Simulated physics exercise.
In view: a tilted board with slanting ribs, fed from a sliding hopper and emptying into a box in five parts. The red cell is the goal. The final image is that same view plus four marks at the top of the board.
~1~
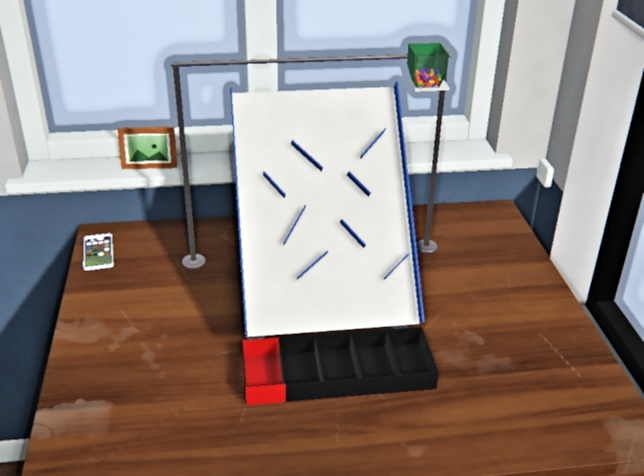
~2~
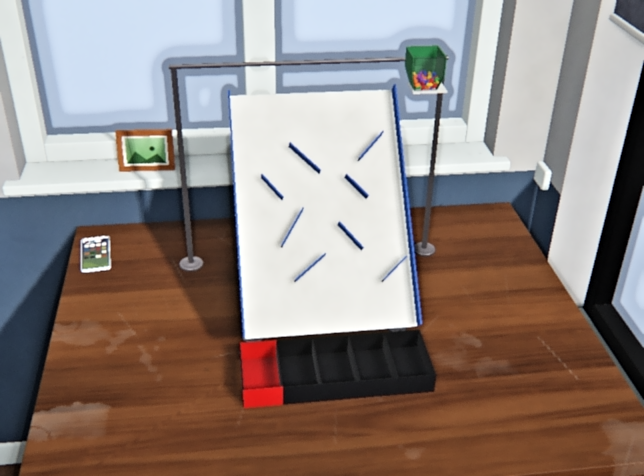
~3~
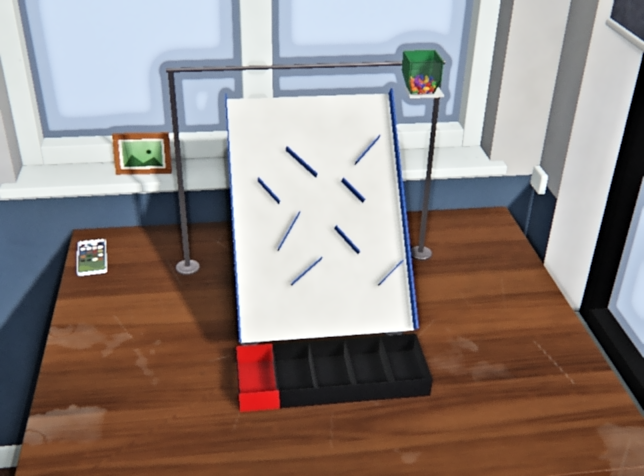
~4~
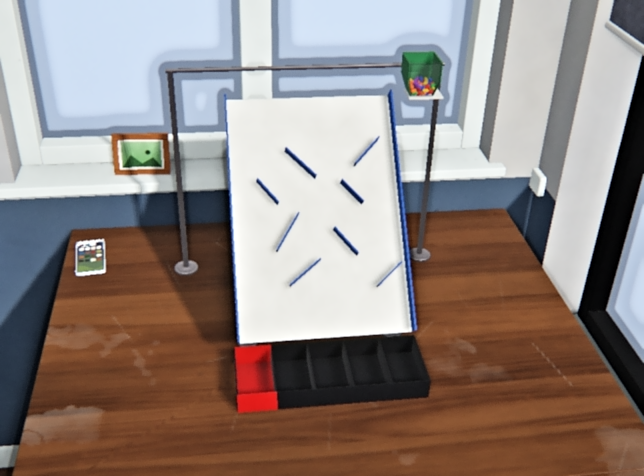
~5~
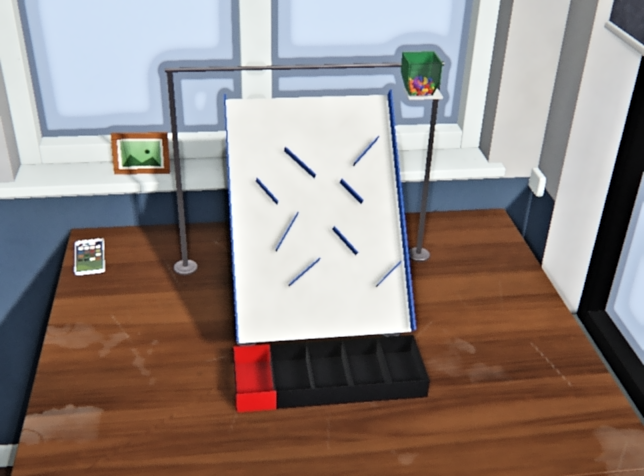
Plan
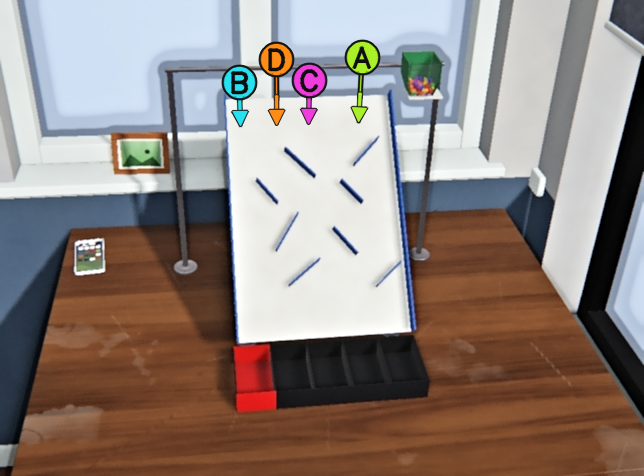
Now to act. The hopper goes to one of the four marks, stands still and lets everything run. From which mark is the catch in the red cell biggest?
Mark B does it best.
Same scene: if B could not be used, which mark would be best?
That would be D.
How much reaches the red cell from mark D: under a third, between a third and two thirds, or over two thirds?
Between a third and two thirds.
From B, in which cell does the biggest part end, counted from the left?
The first.
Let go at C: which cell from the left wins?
The fourth from the left.
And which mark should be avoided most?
That would be C.
On the marked copy, mark A meets the board at (358, 116); mark B meets the board at (240, 120); mark C meets the board at (308, 118); mark D meets the board at (276, 119).
If A is chosen, about a quarter in the red cell, most in other cells.
If B is chosen, most in the red cell, a small part in other cells, a small part outside the box.
If C is chosen, a small part in the red cell, nearly all in other cells.
If D is chosen, about half in the red cell, about a third in other cells, a small part held on the board.
